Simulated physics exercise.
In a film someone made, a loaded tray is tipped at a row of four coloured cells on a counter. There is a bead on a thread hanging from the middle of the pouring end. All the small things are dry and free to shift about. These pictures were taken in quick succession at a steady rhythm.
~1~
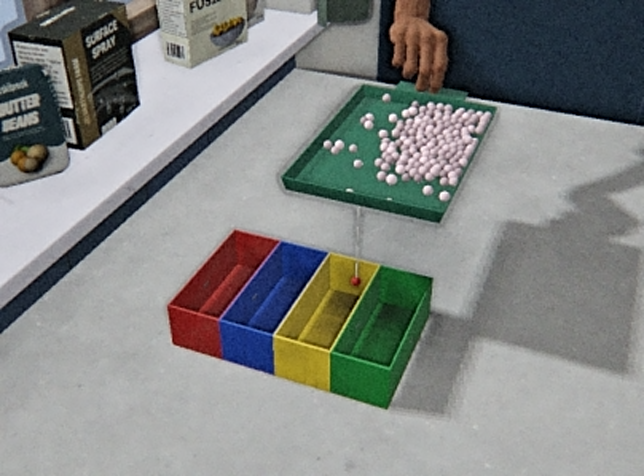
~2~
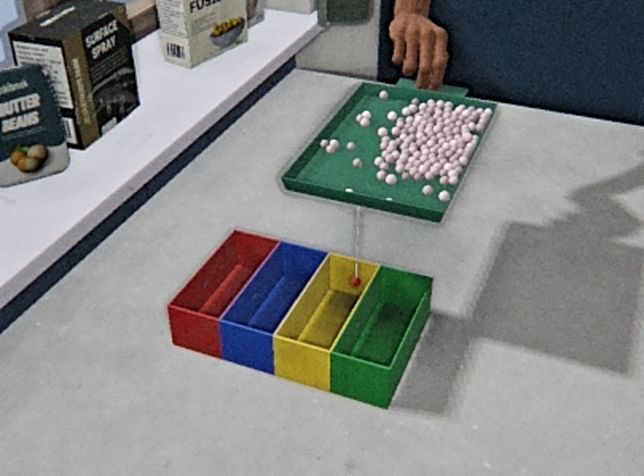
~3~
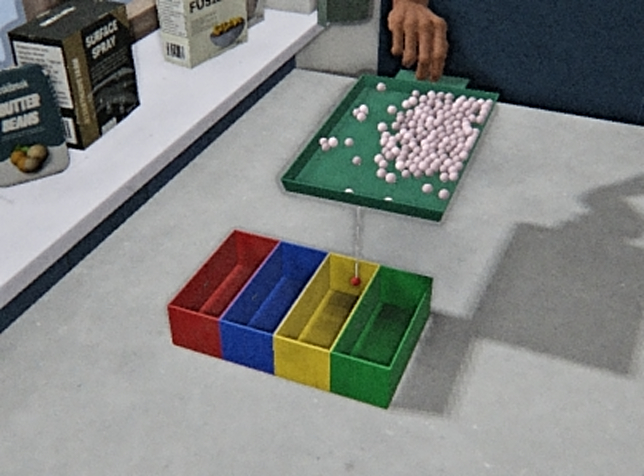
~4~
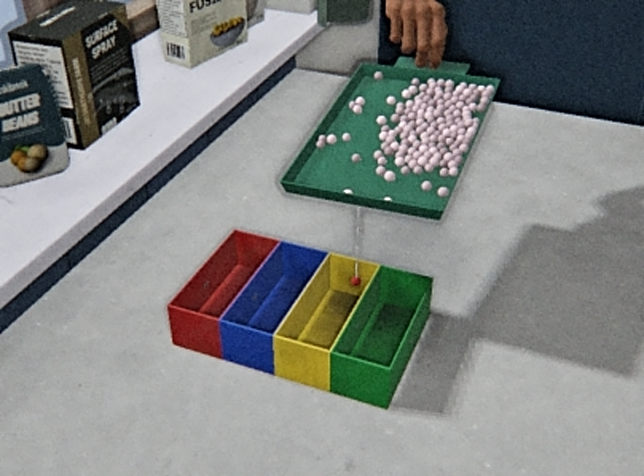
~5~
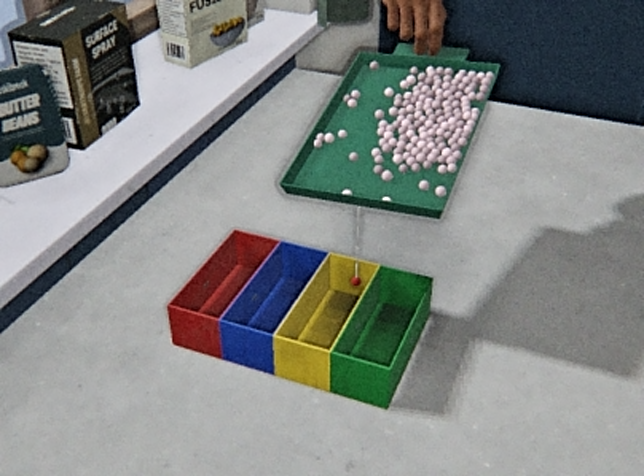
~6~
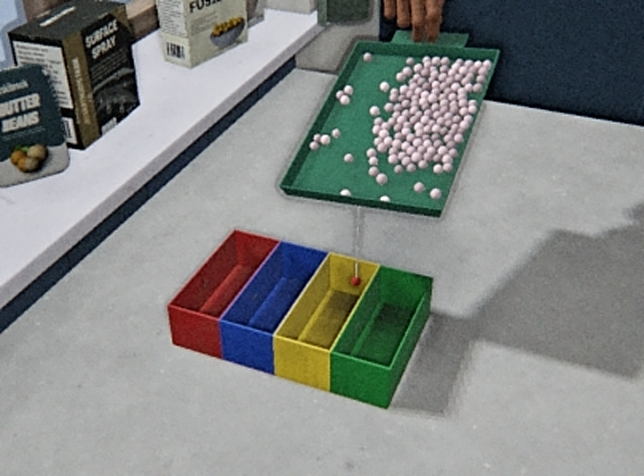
On a pale grey counter seen from above at an angle, boxes and a tin stand on a white ledge at the left. A hand holds a green tray of small pinkish-white balls above a box with red, blue, yellow and green cells, a red bead hanging on a thread. The hand gradually tilts the tray toward its lower left corner, and the balls shift slightly, while the camera stays still.
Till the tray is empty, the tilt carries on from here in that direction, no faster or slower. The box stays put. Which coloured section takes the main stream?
The blue section takes it.
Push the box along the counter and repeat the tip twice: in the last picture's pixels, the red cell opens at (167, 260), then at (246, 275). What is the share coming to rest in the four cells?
Close to 90 %, followed by close to 100 %.
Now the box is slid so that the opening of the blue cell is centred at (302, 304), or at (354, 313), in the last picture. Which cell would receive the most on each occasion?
Result 1: The blue cell. Result 2: That red cell.
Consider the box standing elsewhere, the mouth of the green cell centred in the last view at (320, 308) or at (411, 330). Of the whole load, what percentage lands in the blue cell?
About 0 per cent first, then about 60 per cent.
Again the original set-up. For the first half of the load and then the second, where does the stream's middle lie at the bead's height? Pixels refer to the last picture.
Near (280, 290) to start, and near (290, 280) afterwards.
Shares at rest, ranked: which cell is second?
Second best is yellow.
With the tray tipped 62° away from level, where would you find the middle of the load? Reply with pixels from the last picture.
Somewhere about (316, 199).
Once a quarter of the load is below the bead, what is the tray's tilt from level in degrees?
At about 60°.
Shortly afterwards, tray tipped steeply; near two thirds on the tray; near a quarter in the blue cell; a little in the yellow cell; only a few in the red cell; only a few in the green cell; a little falling or outside the box.
Next, tray tipped past a quarter turn; only a few on the tray; near half in the blue cell; near a quarter in the yellow cell; only a few in the green cell; only a few in the red cell; a little falling or outside the box.
Some moments later, tray tipped past a quarter turn; near two thirds in the blue cell; near a quarter in the yellow cell; only a few in the red cell; only a few in the green cell; only a few falling or outside the box.
In the end, tray tipped past a quarter turn; near two thirds in the blue cell; near a quarter in the yellow cell; only a few in the red cell; only a few in the green cell; only a few outside the box.
